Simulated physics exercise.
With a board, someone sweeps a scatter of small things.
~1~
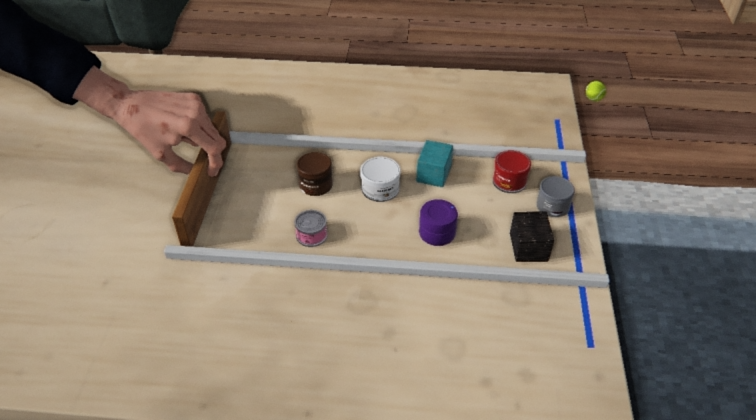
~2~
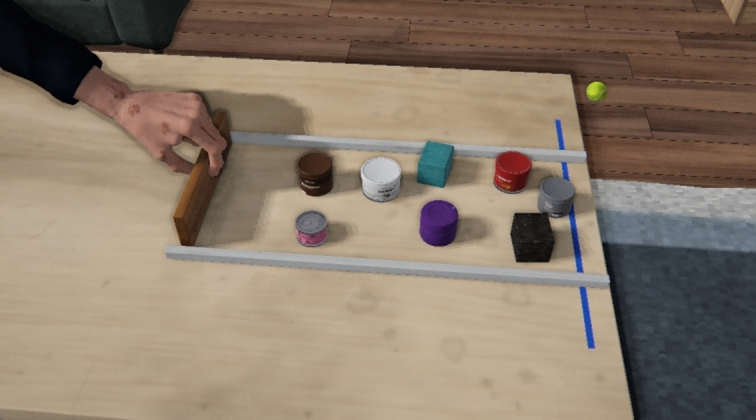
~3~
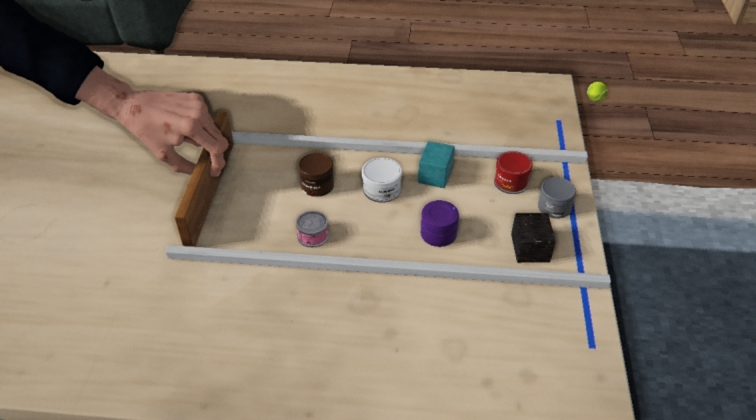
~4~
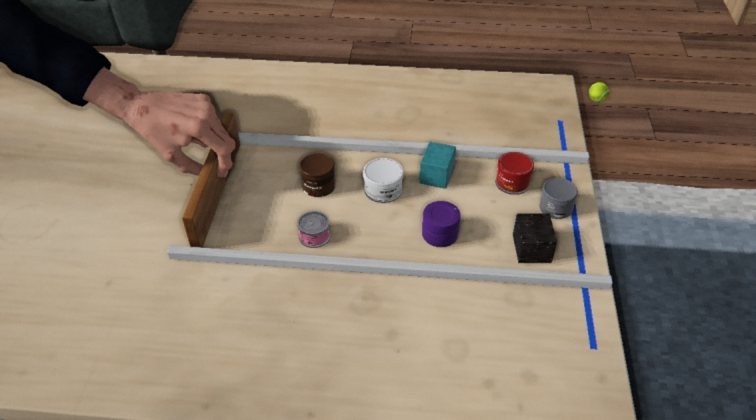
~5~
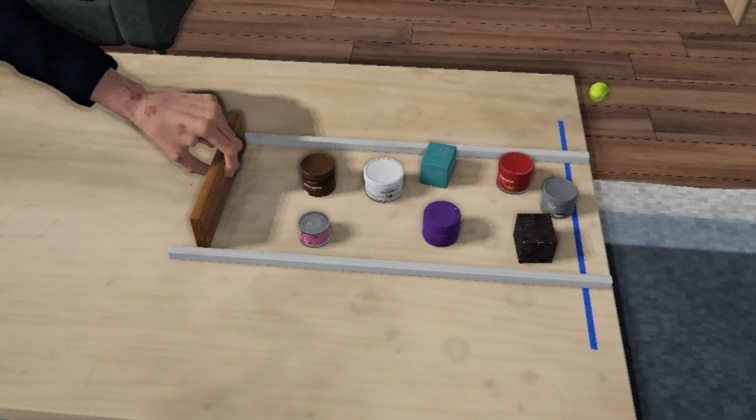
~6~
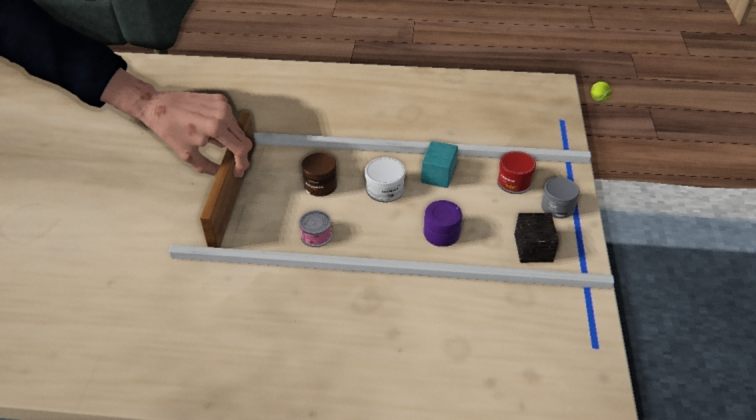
The video shows a hand holding a wooden board upright on a table between two pale rails, first nearly still, then sliding it slightly right toward scattered small tubs, tins and blocks, which stay apart from it near a blue line.
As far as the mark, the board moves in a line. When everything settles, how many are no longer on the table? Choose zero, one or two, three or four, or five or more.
When everything settles, three or four are no longer on the table.
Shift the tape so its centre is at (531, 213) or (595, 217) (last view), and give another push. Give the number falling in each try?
Well, you'd get 1 the first time and 8 the second time.
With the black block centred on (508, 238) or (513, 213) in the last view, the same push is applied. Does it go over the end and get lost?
First spot, it is pushed off; second spot, it is pushed off.
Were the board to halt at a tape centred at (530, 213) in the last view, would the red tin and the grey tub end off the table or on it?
I'd say the red tin stays up, while the grey tub does not stay.
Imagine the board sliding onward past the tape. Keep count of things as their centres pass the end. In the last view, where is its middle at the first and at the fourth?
The middle sits near (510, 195) at the first moment and near (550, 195) at the second.
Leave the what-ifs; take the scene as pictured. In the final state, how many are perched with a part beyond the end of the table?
My count gives 4.
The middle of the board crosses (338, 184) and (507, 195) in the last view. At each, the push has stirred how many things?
3 and 8.
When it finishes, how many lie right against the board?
That makes 4.
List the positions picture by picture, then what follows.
Grey tub (555, 197); black block (531, 237); red tin (511, 172); board (205, 177); tape (571, 215), in the first frame.
Black block (532, 238); board (205, 177), in the second frame.
Red tin (513, 173); white tin (382, 180), in the third frame.
Grey tub (558, 199); pink pot (314, 230), in the fourth frame.
Black block (535, 238); brown tub (319, 175), in the fifth frame.
Grey tub (560, 198); black block (536, 238); red tin (516, 172); board (231, 178); tape (576, 216), in the sixth frame.
Soon after, none off yet; grey tub at rest near (560, 198); black block at rest near (536, 238); red tin at rest near (516, 172).
At rest, the number that fall off is three or four; fallen, white tin, red tin, black block and grey tub.
